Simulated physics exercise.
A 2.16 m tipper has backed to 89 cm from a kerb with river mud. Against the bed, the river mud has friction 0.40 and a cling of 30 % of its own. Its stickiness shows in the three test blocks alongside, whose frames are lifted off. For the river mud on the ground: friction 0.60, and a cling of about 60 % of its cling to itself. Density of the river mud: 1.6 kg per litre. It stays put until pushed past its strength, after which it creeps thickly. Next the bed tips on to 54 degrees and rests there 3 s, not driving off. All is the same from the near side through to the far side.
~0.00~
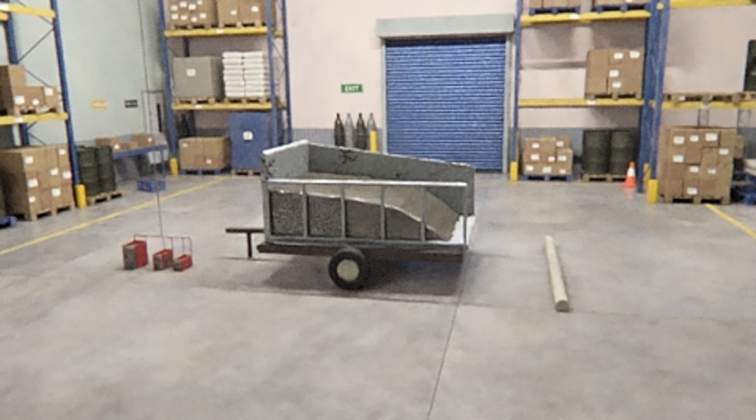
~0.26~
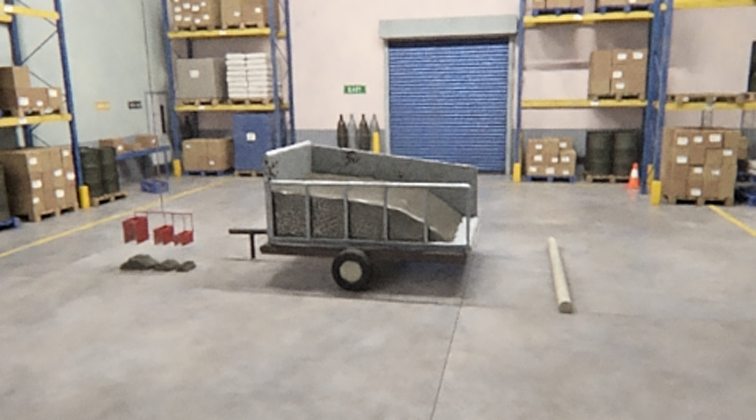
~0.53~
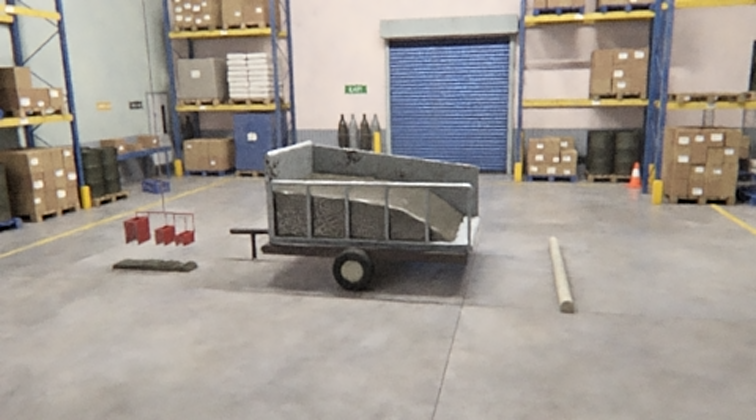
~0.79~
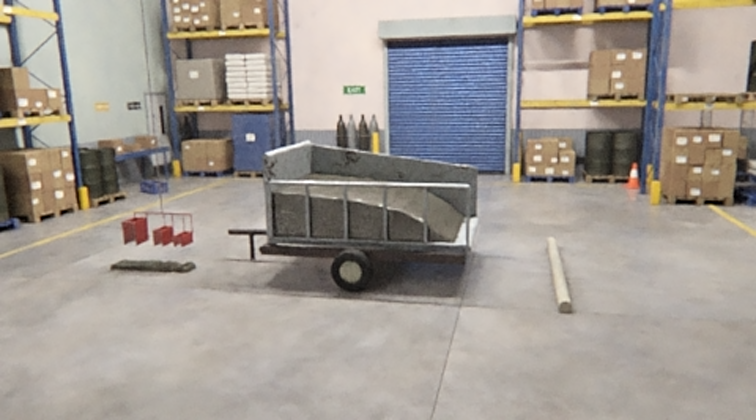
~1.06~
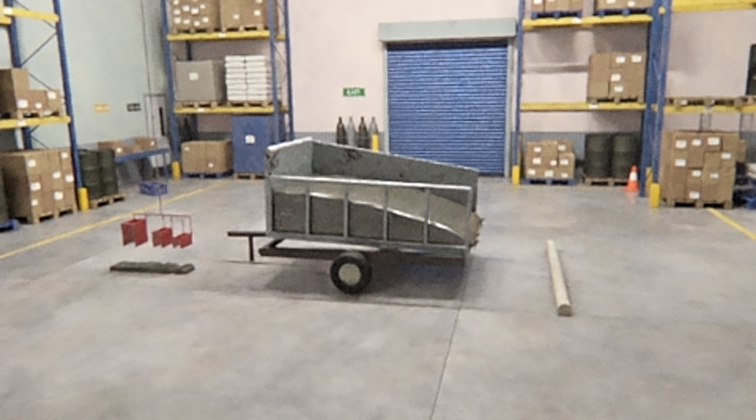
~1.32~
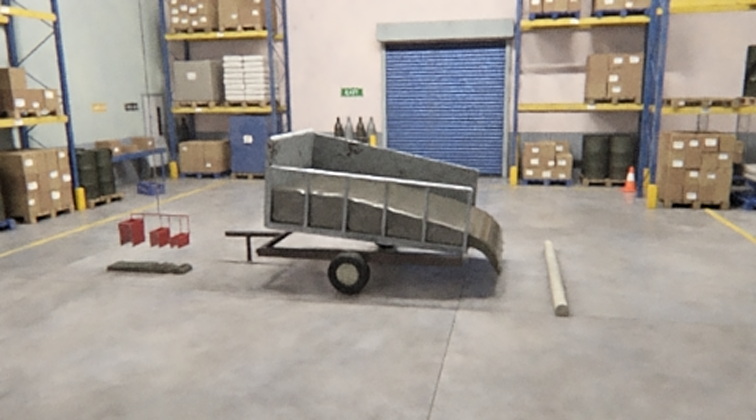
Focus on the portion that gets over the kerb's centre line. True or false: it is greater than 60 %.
True.
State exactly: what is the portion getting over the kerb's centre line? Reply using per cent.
The figure comes to about 65 percent.
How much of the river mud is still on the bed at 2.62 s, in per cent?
I'd say close to 35 per cent.
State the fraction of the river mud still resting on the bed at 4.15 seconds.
That share is about 0 %.
After 2.62 s, the tilt is 19 degrees, 33 % is on the bed and 31 % past the kerb's middle.
After 4.15 s, the tilt is 36 degrees, none is on the bed and 64 % past the kerb's middle.
After 5.68 s, the tilt is 53 degrees, none is on the bed and 65 % past the kerb's middle.
After 7.21 s, the tilt is 54 degrees, none is on the bed and 65 % past the kerb's middle.
After 8.91 s, the tilt is 54 degrees, none is on the bed and 65 % past the kerb's middle.
